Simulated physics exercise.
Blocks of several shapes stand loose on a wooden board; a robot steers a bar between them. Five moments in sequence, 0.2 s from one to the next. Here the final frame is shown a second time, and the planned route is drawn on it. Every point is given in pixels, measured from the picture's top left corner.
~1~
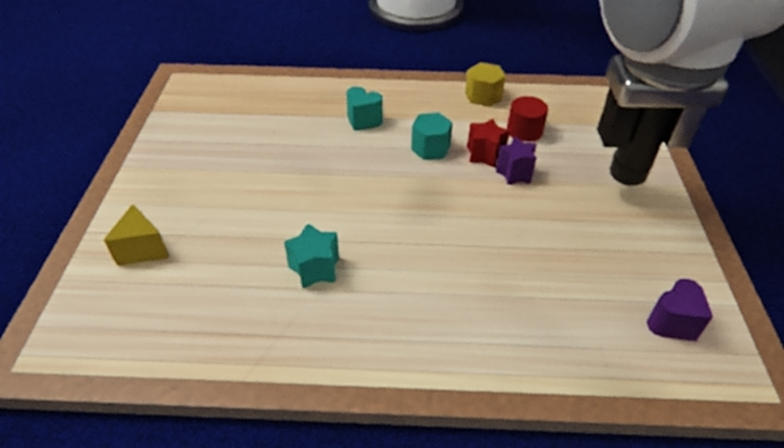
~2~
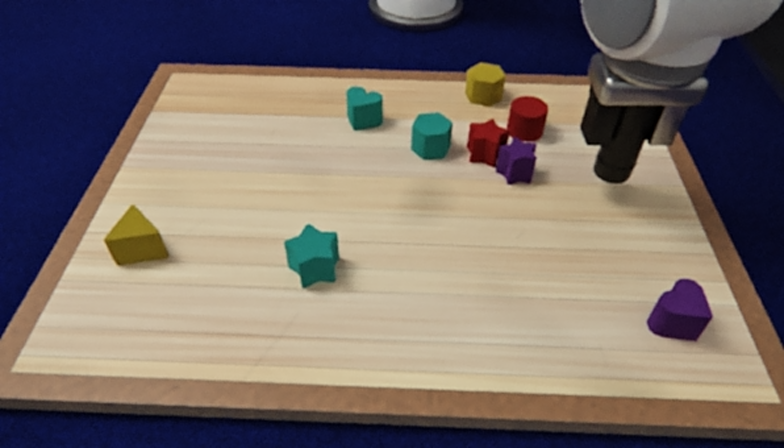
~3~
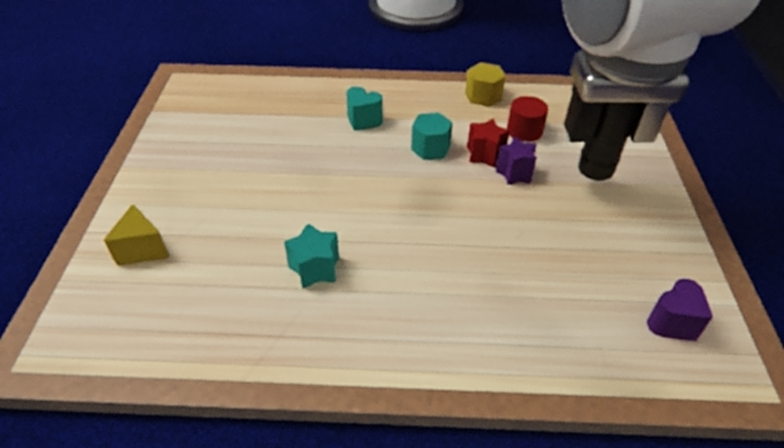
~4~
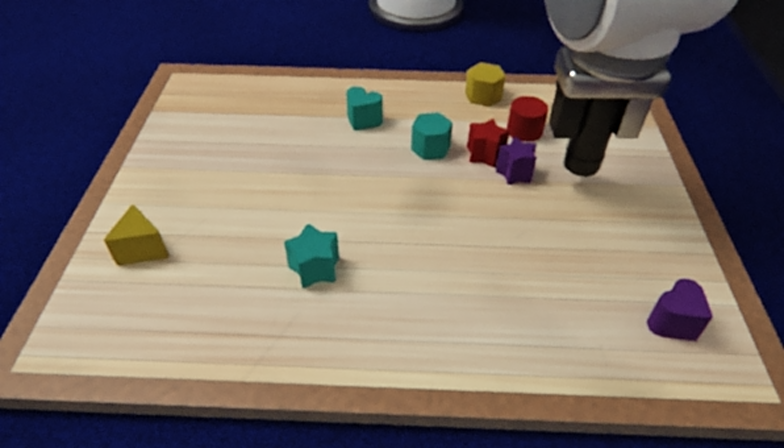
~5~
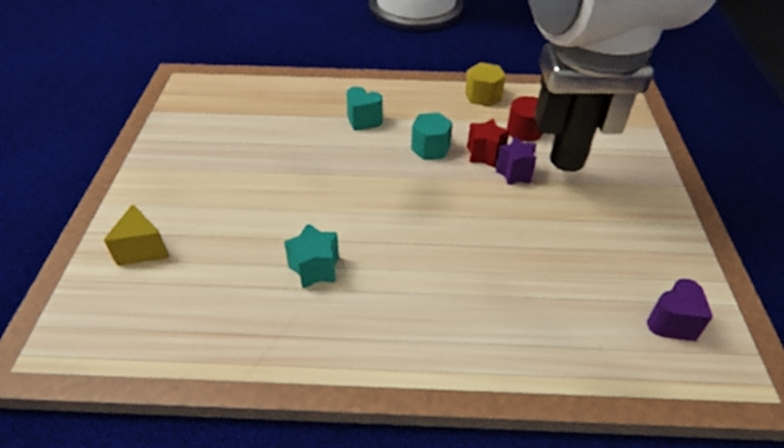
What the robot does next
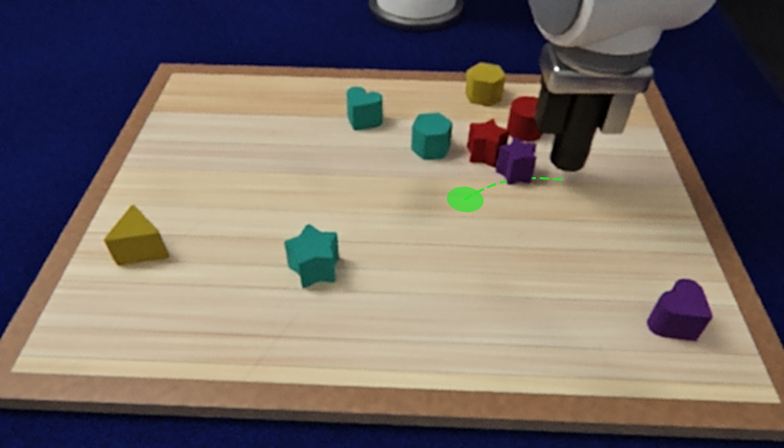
On a wooden board scattered with colourful blocks, a robot arm moved its dark bar steadily left from the right side, drawing close to the purple star, while all the blocks stayed still.
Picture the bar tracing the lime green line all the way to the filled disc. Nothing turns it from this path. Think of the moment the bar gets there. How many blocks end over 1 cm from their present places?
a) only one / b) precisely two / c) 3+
Letter b.
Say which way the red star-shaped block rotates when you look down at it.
From above, clockwise.
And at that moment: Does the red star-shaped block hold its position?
The answer is no.
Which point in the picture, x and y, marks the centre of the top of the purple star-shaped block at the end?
It should be at about (455, 152).
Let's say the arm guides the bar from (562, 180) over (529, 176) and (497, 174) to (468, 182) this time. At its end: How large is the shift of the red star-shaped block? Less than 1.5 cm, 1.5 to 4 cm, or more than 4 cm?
Between 1.5 and 4 cm.
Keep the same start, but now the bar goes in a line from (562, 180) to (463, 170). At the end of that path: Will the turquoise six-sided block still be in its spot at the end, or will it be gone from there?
At the moment the path ends, the turquoise six-sided block no longer stands where it did.
The drawn path runs from (562, 180) via (526, 178) and (493, 185), ending at (465, 199).
The first path, step by step. One third of the way, bar (529, 160); red star-shaped block (485, 129), turned 15° clockwise; purple star-shaped block (499, 149).
Two thirds of the way, bar (496, 167); red star-shaped block (473, 129), turned 60° clockwise; purple star-shaped block (467, 150), turned 15° clockwise.
At the end, bar (468, 181); red star-shaped block (473, 129), turned 65° clockwise; purple star-shaped block (455, 152), turned 55° clockwise; red circular block not moved.
